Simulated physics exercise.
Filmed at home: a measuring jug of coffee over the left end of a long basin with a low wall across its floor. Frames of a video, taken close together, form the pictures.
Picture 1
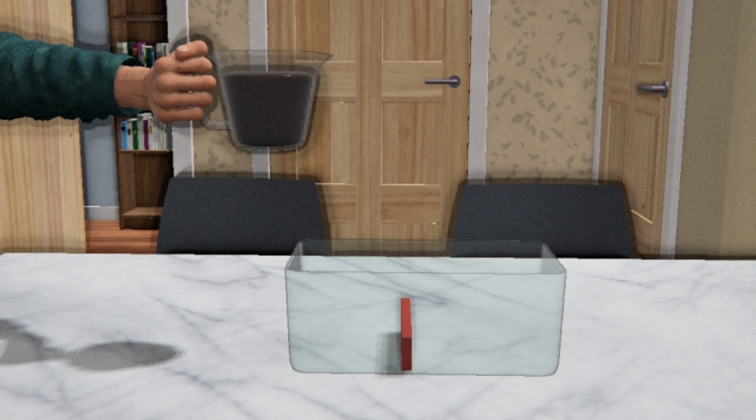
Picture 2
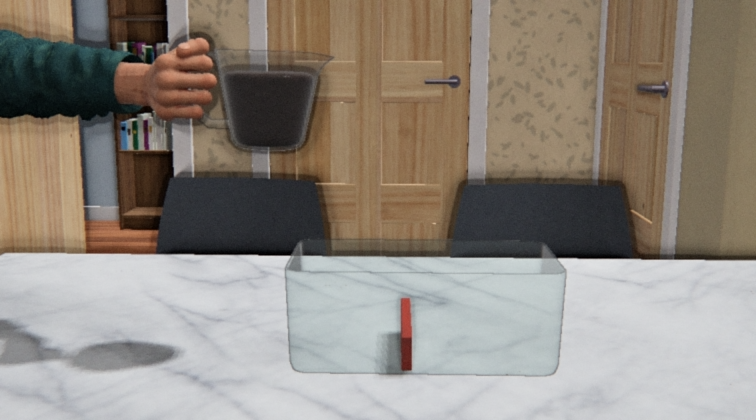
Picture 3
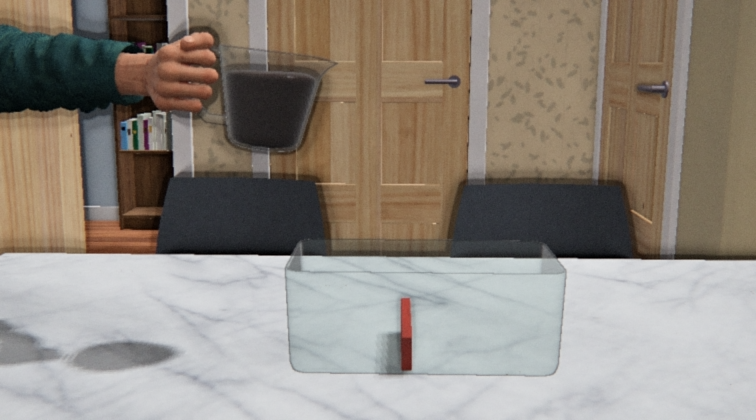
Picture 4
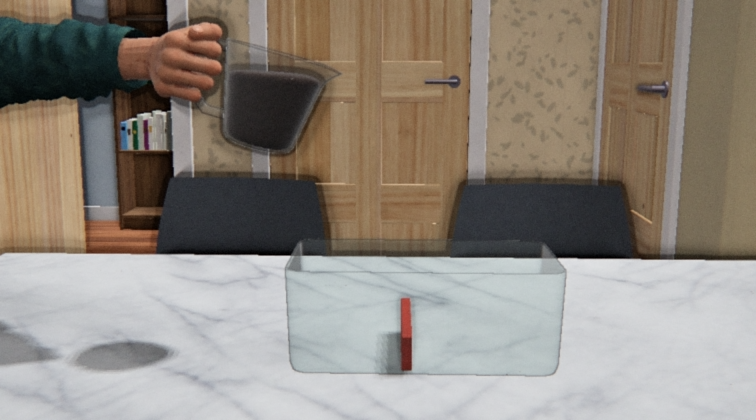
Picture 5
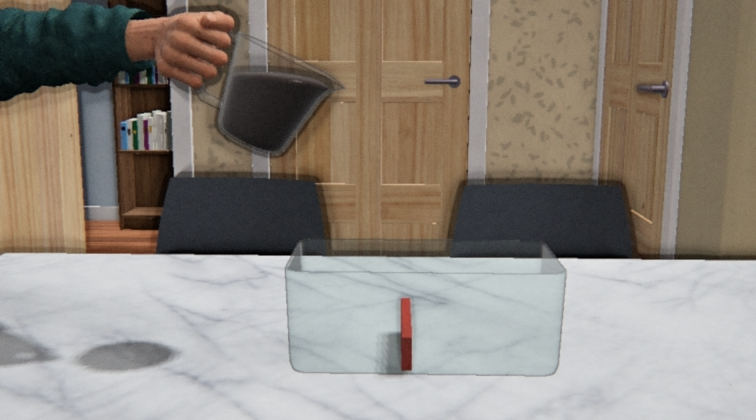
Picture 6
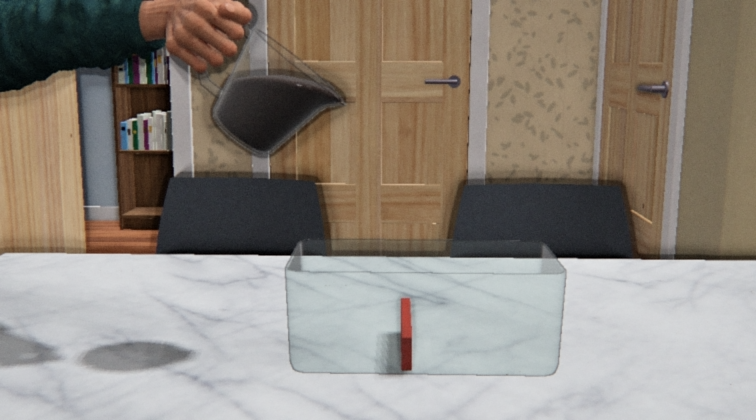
At home, a hand gradually tilting a clear jug of dark liquid rightward above a glass basin on a marble table.
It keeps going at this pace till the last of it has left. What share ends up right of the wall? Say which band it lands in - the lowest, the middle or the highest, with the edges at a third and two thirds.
The lowest band, under a third.
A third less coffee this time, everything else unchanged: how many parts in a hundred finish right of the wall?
10 %.
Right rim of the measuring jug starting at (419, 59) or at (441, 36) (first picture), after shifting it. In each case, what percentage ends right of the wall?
It works out to around 85 % and then around 75 %.
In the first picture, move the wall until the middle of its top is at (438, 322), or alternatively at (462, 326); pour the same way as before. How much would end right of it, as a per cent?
You'd get roughly 15 per cent the first time and roughly 20 per cent the second.
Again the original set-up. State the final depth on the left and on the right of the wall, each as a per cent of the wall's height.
About 60 left, about 10 right.
A moment on, the measuring jug is tipped right over and 32 per cent is still to pour, 24 is left of the wall and 0 right of it.
Next, the measuring jug is tipped right over and 1 per cent is still to pour, 82 is left of the wall and 3 right of it.
Then the measuring jug is tipped right over and 0 per cent is still to pour, 81 is left of the wall and 9 right of it.
Later the measuring jug is tipped right over and 0 per cent is still to pour, 80 is left of the wall and 12 right of it.
At rest 80 per cent lies left of the wall, 12 right of it and 8 outside.
